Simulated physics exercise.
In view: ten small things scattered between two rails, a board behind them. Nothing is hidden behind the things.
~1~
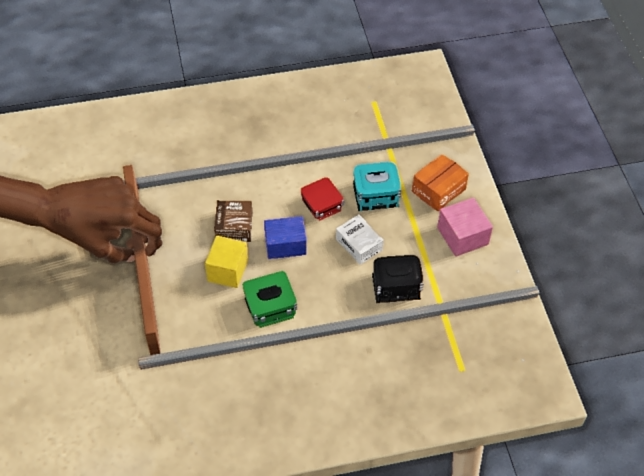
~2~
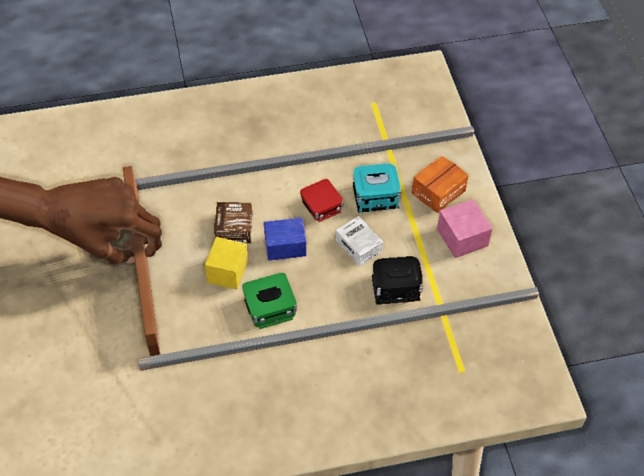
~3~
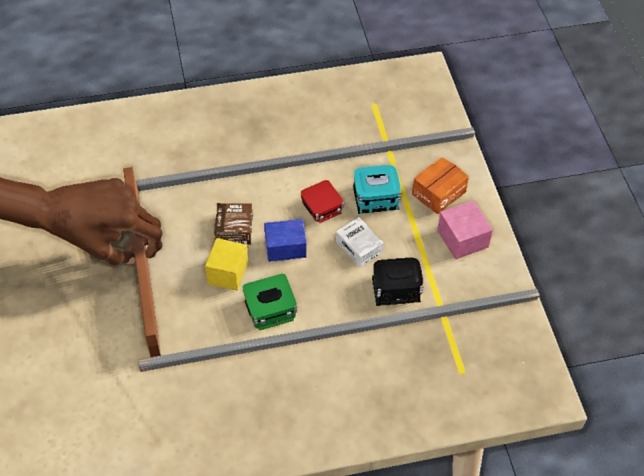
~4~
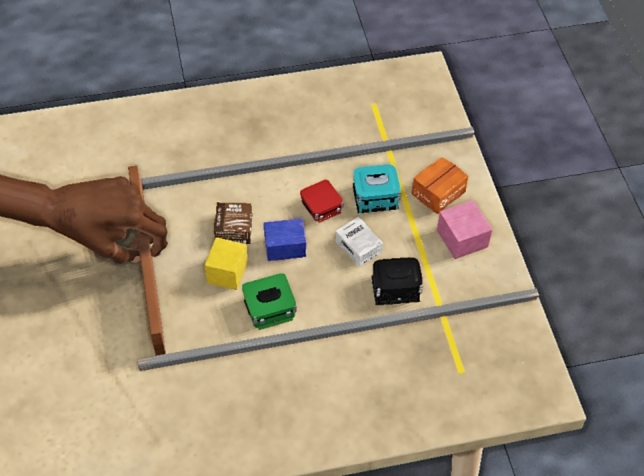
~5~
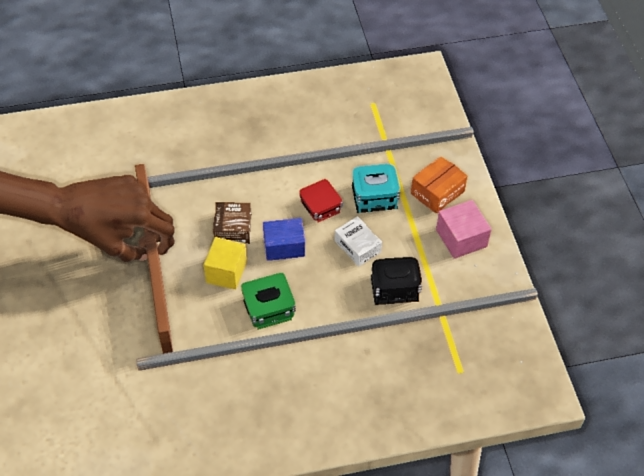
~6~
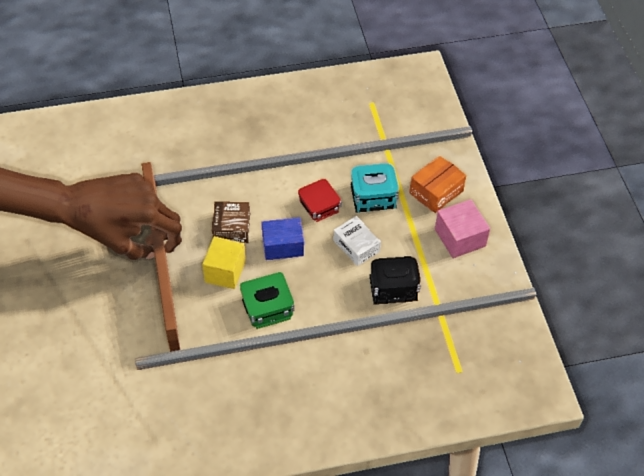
A hand at the left grips a reddish-brown board set between two grey rails on a pale wooden tabletop, seen from above at an angle, with dark tiled floor beyond. Small blocks and cases lie scattered between the rails: brown, yellow, green, blue, red, white, black and turquoise, with orange and pink past a yellow line. The hand first stays still, then slides the board slightly right, touching none of them, while the view barely shifts.
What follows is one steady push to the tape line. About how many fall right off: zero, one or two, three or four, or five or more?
As it turns out, the number that fall off is one or two.
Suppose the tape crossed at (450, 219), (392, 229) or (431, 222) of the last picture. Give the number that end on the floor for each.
The counts: 4, 1 and 3.
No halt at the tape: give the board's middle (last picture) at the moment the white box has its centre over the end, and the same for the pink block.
For the white box at (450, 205), for the pink block at (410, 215).
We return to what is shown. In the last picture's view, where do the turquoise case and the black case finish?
The turquoise case stops around (485, 168); the black case around (495, 262).
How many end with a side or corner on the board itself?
3 of them.
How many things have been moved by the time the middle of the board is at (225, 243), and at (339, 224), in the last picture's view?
At the one place 2, at the other 9.
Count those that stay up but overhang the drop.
Overhanging: 2.
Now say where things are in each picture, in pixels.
In the first picture, pink block (465, 227); orange box (440, 182); turquoise case (377, 186); board (141, 257); tape (414, 224).
In the second picture, orange box (440, 184); green case (270, 301).
In the third picture, turquoise case (377, 189); black case (397, 281).
In the fourth picture, pink block (464, 229); red case (321, 202).
In the fifth picture, orange box (439, 185); white box (358, 242).
In the sixth picture, pink block (462, 229); orange box (438, 184); turquoise case (374, 188); board (160, 254); tape (411, 225).
Soon after, none off yet; pink block at rest near (462, 229); orange box at rest near (438, 184); turquoise case at rest near (374, 188).
Then, none off yet; pink block at rest near (462, 229); orange box moved about its own width near (464, 183); turquoise case moved about its own width near (414, 180).
At rest, the number that fall off is one or two; fallen, orange box.
